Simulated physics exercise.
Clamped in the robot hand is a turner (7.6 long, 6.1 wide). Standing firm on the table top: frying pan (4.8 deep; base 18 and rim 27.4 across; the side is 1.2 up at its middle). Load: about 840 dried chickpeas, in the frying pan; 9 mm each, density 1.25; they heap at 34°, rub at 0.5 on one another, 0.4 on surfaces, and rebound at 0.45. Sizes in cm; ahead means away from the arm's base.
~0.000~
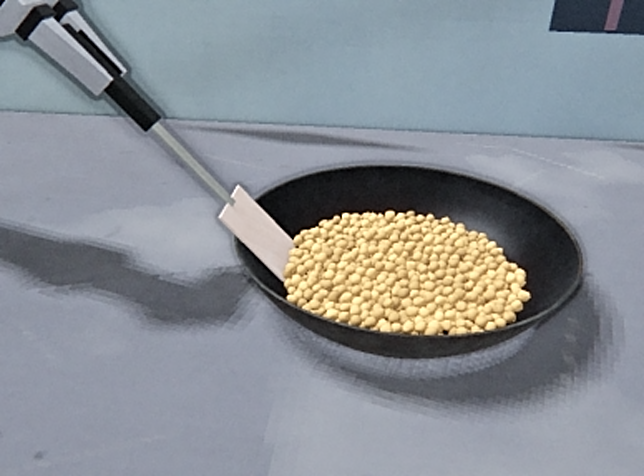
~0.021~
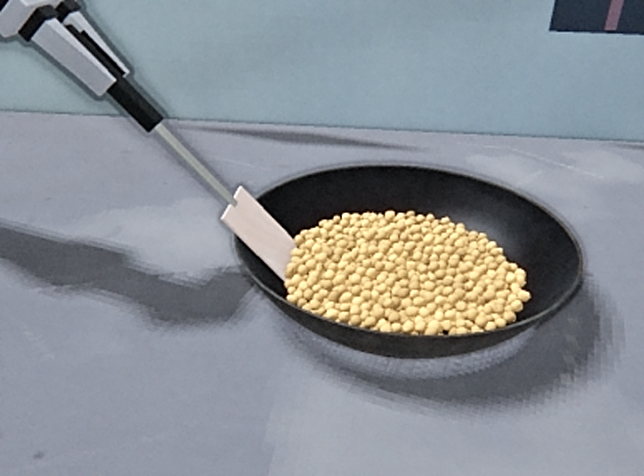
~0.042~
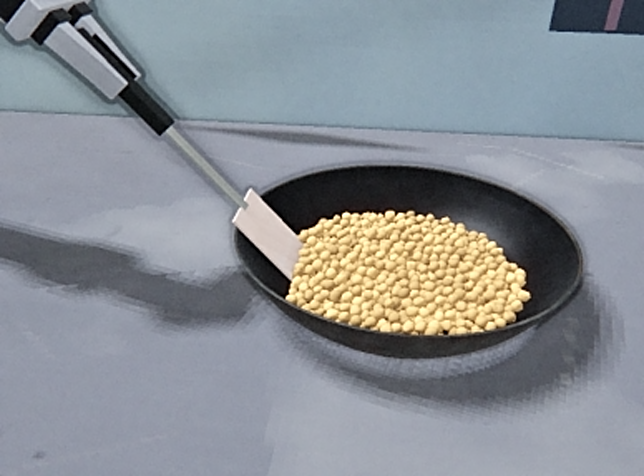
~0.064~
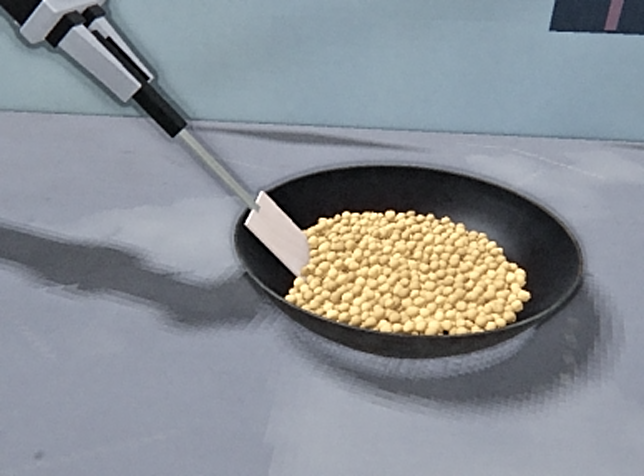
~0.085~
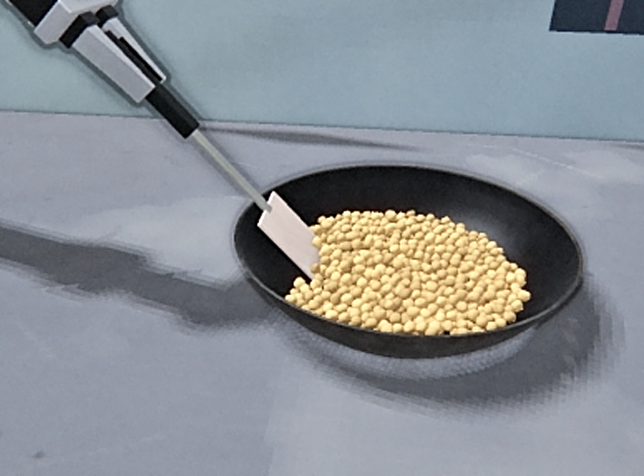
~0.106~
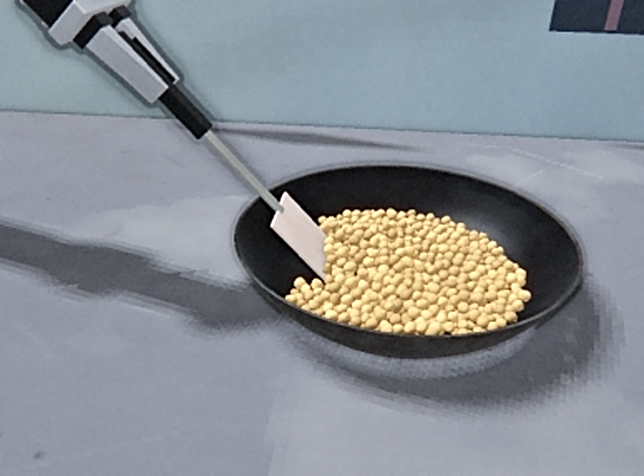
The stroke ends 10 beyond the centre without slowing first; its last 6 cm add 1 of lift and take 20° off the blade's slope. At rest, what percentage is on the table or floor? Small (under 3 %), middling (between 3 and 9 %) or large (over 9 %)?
Answer: Small; under 3 % of the dried chickpeas finish on the table or floor.
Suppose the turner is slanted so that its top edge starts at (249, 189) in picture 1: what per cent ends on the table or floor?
About 0 per cent.
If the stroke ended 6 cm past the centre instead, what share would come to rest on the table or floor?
Then about 0 per cent.
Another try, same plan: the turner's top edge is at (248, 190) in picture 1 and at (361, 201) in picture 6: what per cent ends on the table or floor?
About 10 per cent.
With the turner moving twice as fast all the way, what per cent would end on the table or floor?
It would be near 5 per cent.
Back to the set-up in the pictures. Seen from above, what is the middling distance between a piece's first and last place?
Roughly 3 cm.
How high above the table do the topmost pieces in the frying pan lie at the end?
About 6.0 cm.
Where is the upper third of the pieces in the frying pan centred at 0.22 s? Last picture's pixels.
Near (427, 257).
By 0.22 s, sloping 48°, highest piece 4 above the table; 835 in the frying pan.
By 0.34 s, sloping 41°, highest piece 4 above the table; 835 in the frying pan.
By 0.60 s, sloping 28°, highest piece 6 above the table; 828 in the frying pan, 6 on the table or floor, 1 on the blade or in flight.
By 1.65 s, sloping 28°, highest piece 6 above the table; 828 in the frying pan, 7 on the table or floor.
Final count, 828 in the frying pan, 7 on the table or floor. That is 1 % on the table or floor.
